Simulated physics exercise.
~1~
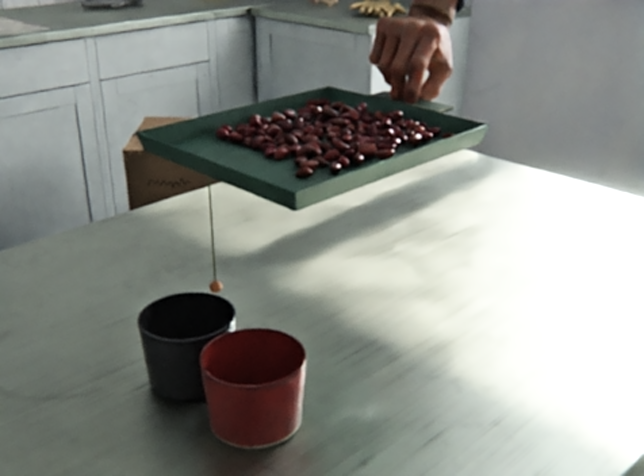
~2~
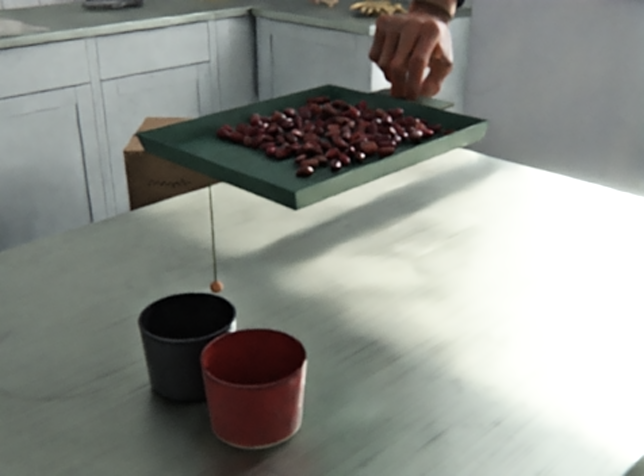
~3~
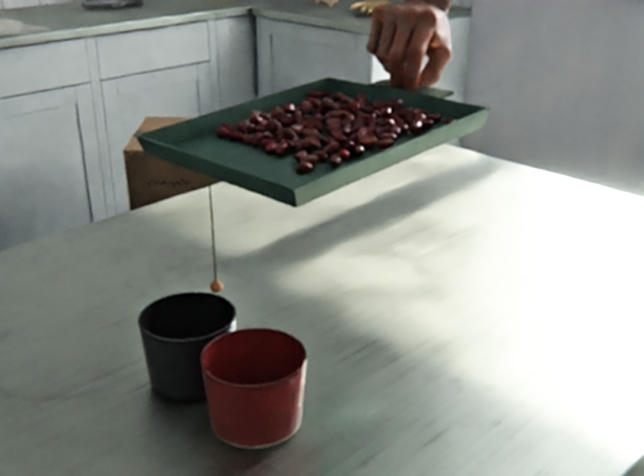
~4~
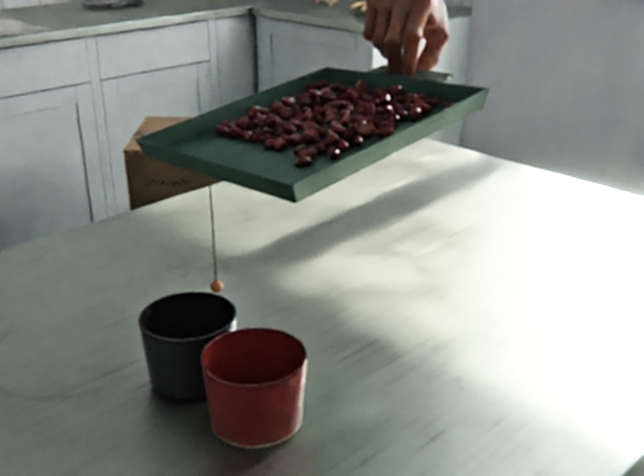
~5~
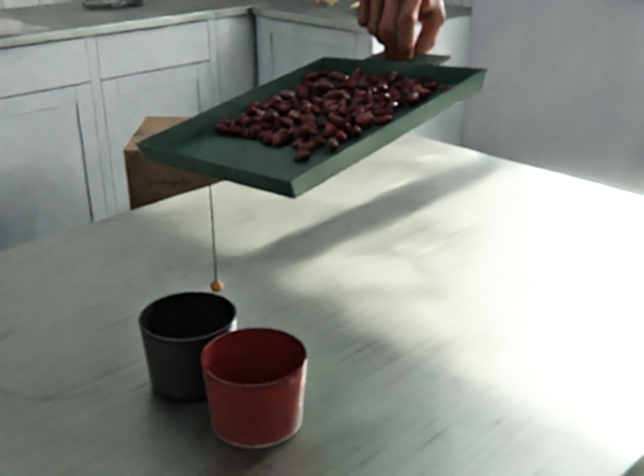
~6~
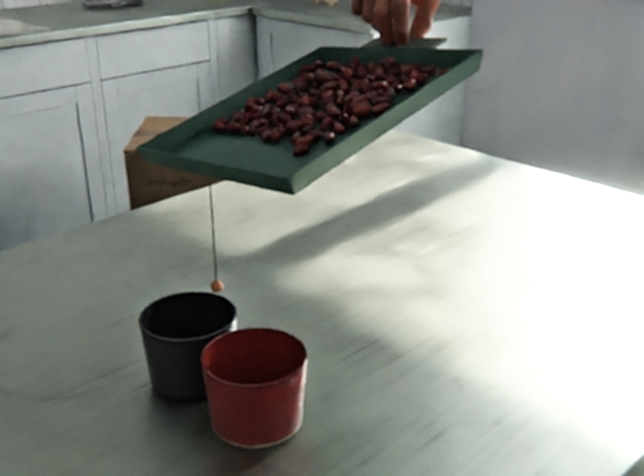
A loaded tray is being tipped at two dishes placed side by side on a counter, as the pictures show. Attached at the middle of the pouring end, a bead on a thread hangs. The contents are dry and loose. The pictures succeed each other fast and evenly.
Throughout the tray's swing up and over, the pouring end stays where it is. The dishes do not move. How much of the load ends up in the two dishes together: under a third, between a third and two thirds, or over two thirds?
The share that ends up caught is smaller than one third, I reckon.
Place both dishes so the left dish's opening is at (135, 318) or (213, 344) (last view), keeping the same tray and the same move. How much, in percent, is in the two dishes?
The first try yields 10% and the second yields 0%.
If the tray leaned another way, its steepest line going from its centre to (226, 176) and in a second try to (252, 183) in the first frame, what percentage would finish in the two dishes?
I'd put it at some 50 % and then some 80 %.
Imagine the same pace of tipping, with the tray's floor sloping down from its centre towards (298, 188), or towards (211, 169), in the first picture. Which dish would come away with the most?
Try one - the dish to the right; try two - the dish to the left.
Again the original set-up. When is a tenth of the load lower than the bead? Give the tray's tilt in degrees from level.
About 75°.
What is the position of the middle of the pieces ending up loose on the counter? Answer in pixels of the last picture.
Around (138, 327).
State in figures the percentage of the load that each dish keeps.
Looks like close to 10 % lands in the left dish and close to 0 % in the right one.
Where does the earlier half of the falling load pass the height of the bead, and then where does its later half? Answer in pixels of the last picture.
About (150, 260), and after that about (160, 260).
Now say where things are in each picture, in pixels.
In the first frame, corners of the pouring end at (143, 132) and (295, 189), level; middle of the load at (332, 131), kidney beans; left dish at (149, 359); right dish at (214, 404); bead on its thread at (216, 287).
In the second frame, corners of the pouring end at (144, 133) and (295, 188), level; middle of the load at (333, 130).
In the third frame, corners of the pouring end at (143, 135) and (294, 185), tipped barely, lowest at the left corner; middle of the load at (332, 124).
In the fourth frame, corners of the pouring end at (143, 138) and (292, 181), tipped a little, lowest at the left corner; middle of the load at (331, 115).
In the fifth frame, corners of the pouring end at (142, 142) and (290, 177), tipped a little, lowest at the left corner; middle of the load at (330, 105).
In the sixth frame, corners of the pouring end at (142, 146) and (287, 174), tipped clearly, lowest at the left corner; middle of the load at (327, 97); left dish at (151, 358); right dish at (215, 404).
Soon, tray tipped steeply; nearly all on the tray; a stray few outside both; a stray few in the air.
A while on, tray tipped past a quarter turn; a small part on the tray; a small part in the left dish; about two thirds outside both; a small part in the air.
Towards the end, tray tipped past a quarter turn; a small part in the left dish; nearly all outside both.
Finally, tray tipped past a quarter turn; none in the right dish; a small part in the left dish; nearly all outside both.
